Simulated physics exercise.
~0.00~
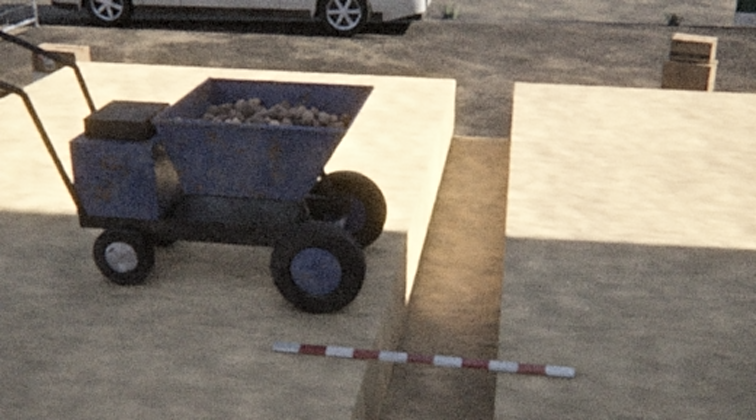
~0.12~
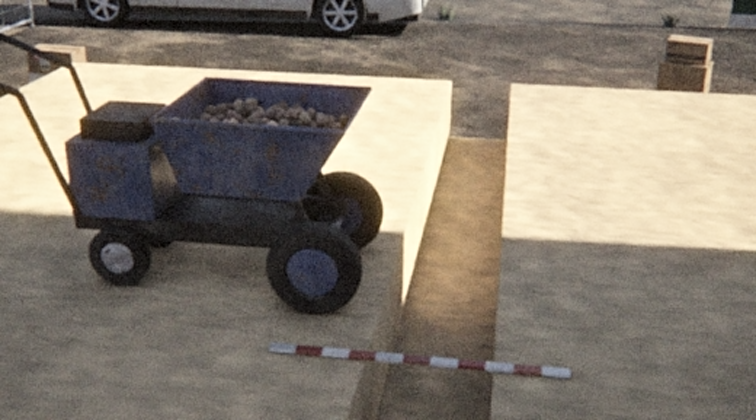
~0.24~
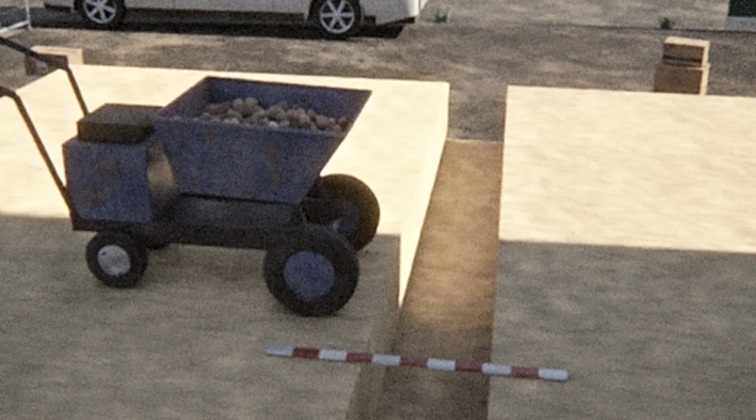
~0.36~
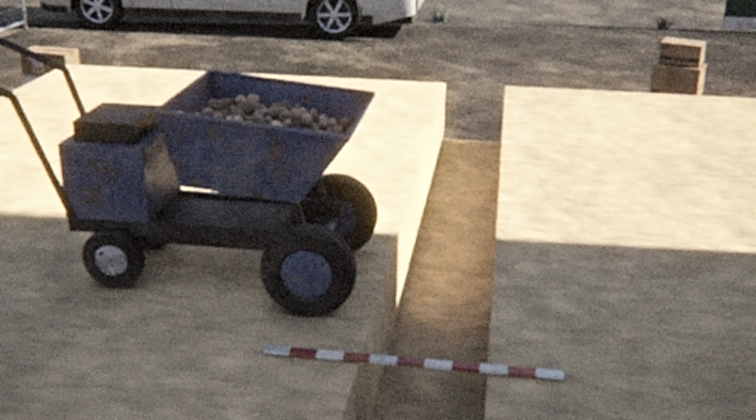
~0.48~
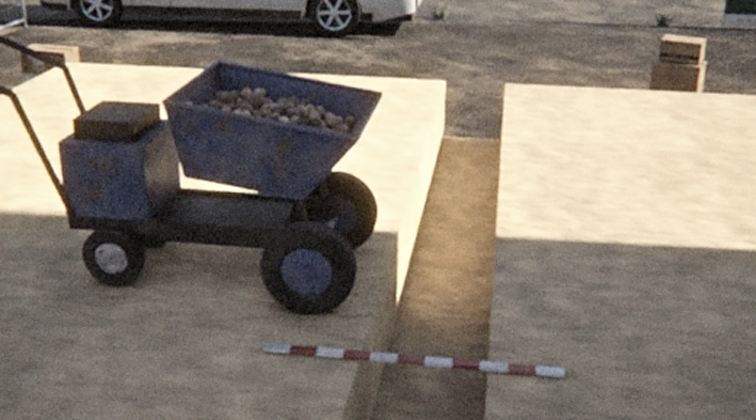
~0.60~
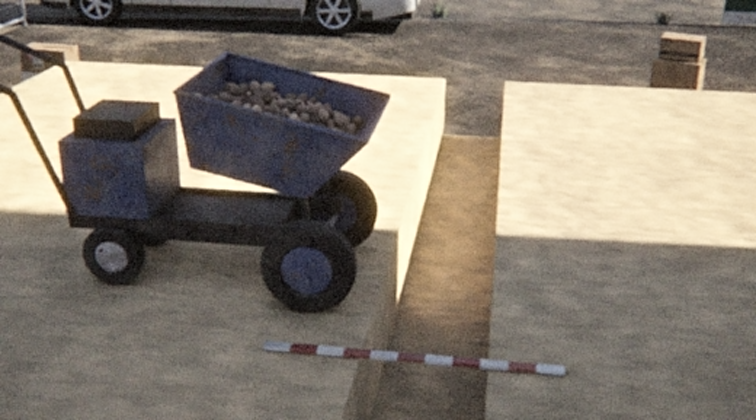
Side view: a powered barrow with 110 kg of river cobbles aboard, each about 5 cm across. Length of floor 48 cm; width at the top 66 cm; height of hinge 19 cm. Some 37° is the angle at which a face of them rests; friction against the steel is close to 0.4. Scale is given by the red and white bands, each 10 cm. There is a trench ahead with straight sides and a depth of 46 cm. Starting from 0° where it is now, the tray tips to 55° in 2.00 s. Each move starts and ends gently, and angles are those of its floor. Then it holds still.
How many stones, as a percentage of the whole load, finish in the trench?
Roughly 16 per cent of the load ends up in the trench.
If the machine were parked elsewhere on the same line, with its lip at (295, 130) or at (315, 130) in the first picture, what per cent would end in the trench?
Roughly 20 percent for the first, and 20 percent for the second.
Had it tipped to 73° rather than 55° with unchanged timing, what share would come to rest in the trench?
About 55 per cent would end up in the trench.
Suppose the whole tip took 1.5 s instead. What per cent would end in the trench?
It would come to roughly 15 per cent.
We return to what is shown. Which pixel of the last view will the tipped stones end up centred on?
Their middle lands near (467, 383).
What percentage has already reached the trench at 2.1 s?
Approx. 5 % of the load.
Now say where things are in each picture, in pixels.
In the first picture, the tray is at 0°, its lip at (346, 132); the top of the load is at (272, 113).
In the second picture, the tray is at 1°, its lip at (344, 133); the top of the load is at (269, 113); the stones move at 0.1 m/s on average.
The third picture shows lip at (345, 137), floor tilted 2°, highest stones at (270, 114); the stones move at 0.2 m/s on average.
The fourth picture shows lip at (349, 139), floor tilted 5°, highest stones at (262, 111); the stones move at 0.2 m/s on average.
The fifth picture shows lip at (358, 140), floor tilted 8°, highest stones at (249, 103); the stones move at 0.3 m/s on average.
In the sixth picture, the tray is at 12°, its lip at (367, 142); the top of the load is at (248, 97); the stones move at 0.3 m/s on average.
After 1.5 s the floor is at 46°; 100 % in the tray; the foremost stones are at (417, 177).
After 2.1 s the floor is at 55°; 95 % in the tray, 4 % in the trench, 1 % past the trench; the foremost stones are at (502, 268).
After 2.5 s the floor is at 55°; 88 % in the tray, 8 % in the trench, 4 % past the trench; the foremost stones are at (544, 290).
After 4.4 s the floor is at 55°; 79 % in the tray, 16 % in the trench, 5 % past the trench; the foremost stones are at (558, 287).
